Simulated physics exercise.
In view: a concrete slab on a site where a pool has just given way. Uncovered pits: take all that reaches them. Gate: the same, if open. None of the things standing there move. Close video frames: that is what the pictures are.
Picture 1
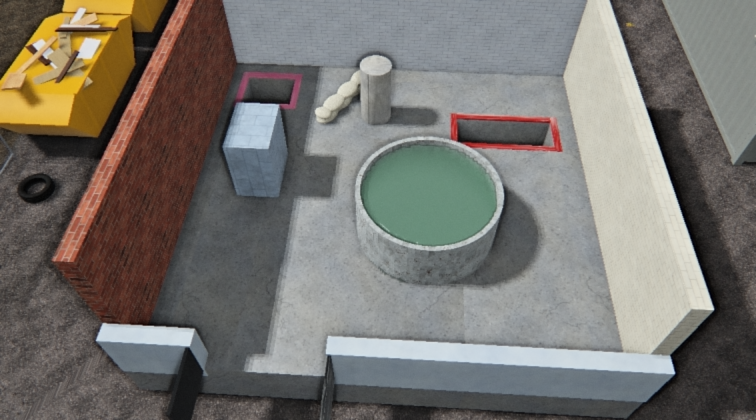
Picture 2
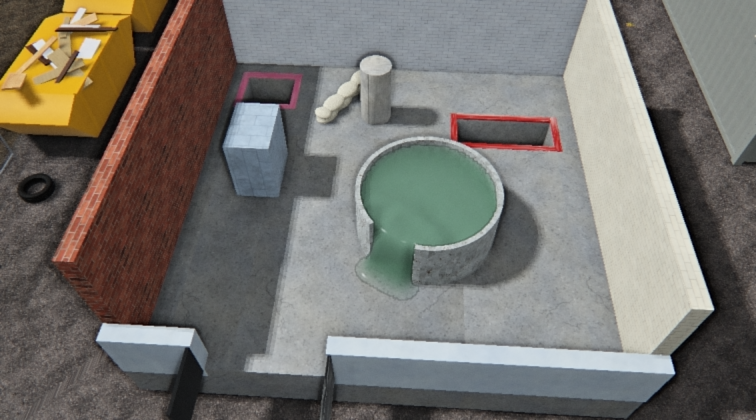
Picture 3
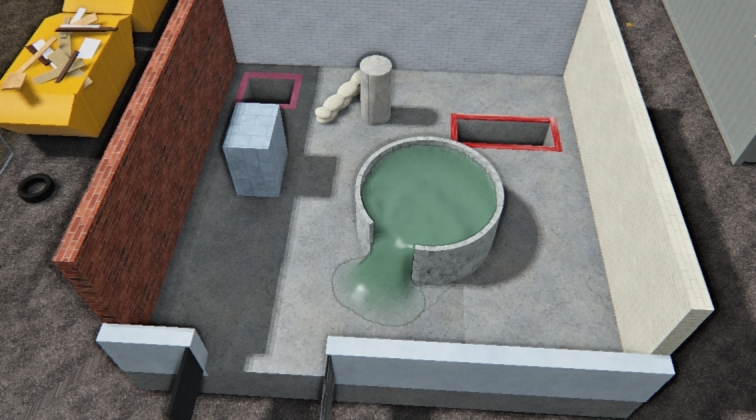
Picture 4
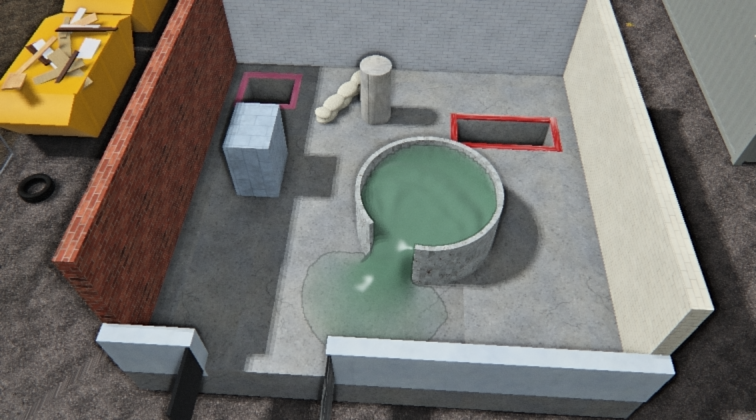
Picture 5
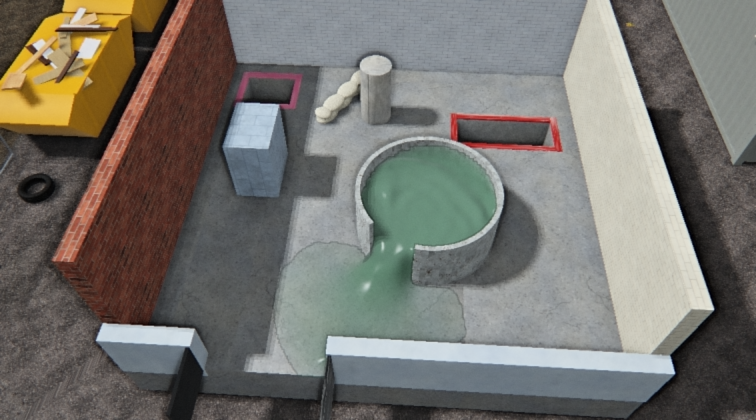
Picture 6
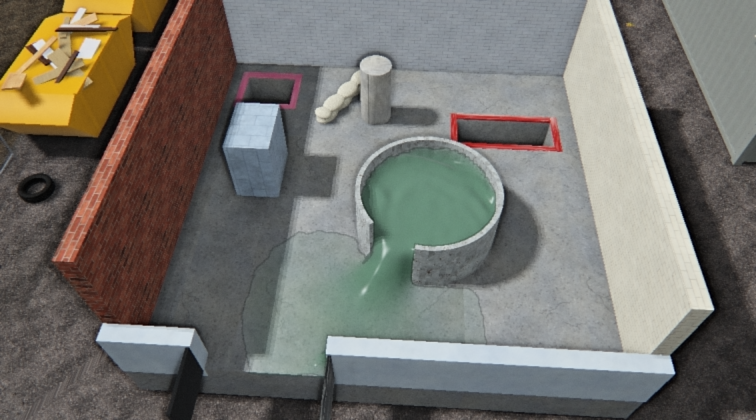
Green water sits still in a round concrete tank on a walled slab, then pours through a gap that opens in the tank's front. It spreads across the floor as a widening, thinning sheet, reaching the low front wall and extending left over the darker strip of concrete.
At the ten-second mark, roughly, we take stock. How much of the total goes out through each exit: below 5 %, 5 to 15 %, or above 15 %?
As I see it, the gate gets a sizeable chunk - beyond fifteen per cent, the red pit gets a medium chunk - five to fifteen per cent, the pink pit gets a medium chunk - five to fifteen per cent.
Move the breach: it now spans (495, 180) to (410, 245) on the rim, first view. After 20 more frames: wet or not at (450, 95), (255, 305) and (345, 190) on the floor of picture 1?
So the first one is left untouched, the next drenched, and the last left untouched.
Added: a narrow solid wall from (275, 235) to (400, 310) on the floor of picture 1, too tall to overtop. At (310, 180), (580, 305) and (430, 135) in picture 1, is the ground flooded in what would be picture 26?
Result, listed order: Spot 1 reached by the flood, spot 2 reached by the flood, spot 3 kept clear of the flood.
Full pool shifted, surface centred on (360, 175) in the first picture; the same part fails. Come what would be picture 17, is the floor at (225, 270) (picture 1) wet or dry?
Soaked.
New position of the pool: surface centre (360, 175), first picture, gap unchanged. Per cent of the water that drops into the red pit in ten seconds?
Within ten seconds roughly 0 percent of the total ends in the red pit.
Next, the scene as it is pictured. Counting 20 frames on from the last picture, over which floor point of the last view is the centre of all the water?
I reckon somewhere around (387, 257).
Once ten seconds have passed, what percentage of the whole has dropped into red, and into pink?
Roughly 6 %, then roughly 8 %.
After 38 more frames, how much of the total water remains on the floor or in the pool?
68 per cent.
A moment on, water covers 20 % of the floor; the gate 5 %, the red pit 0 %, the pink pit 0 %.
Next, water covers 30 % of the floor; the gate 12 %, the red pit 0 %, the pink pit 0 %.
Then, water covers 45 % of the floor; the gate 19 %, the red pit 0 %, the pink pit 0 %.
Later, water covers 65 % of the floor; the gate 27 %, the red pit 2 %, the pink pit 3 %.
In the end, water covers 85 % of the floor; the gate 34 %, the red pit 7 %, the pink pit 8 %.
